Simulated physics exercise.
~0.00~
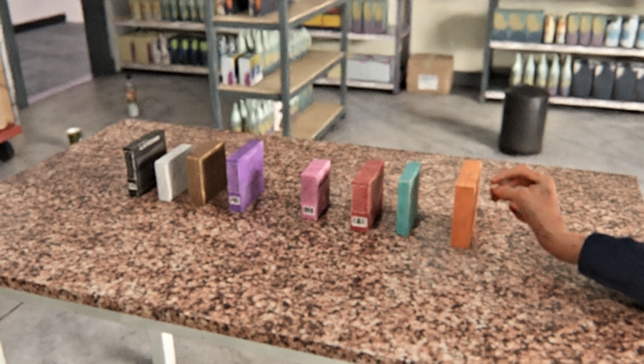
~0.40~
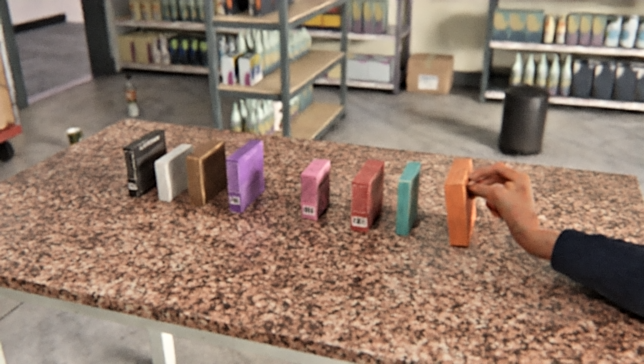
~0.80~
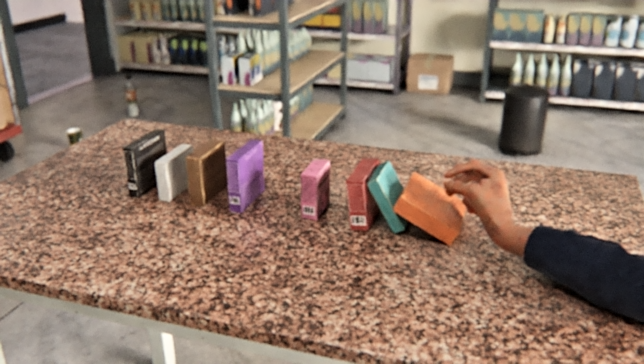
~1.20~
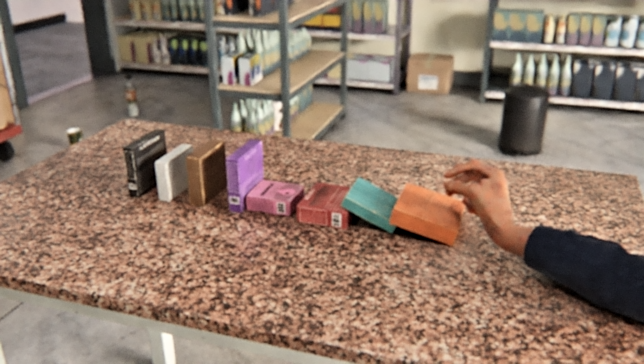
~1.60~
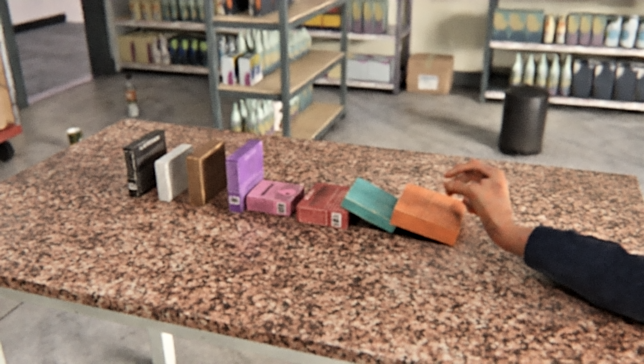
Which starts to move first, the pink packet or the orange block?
The orange block starts to move first, and the pink packet moves only later.
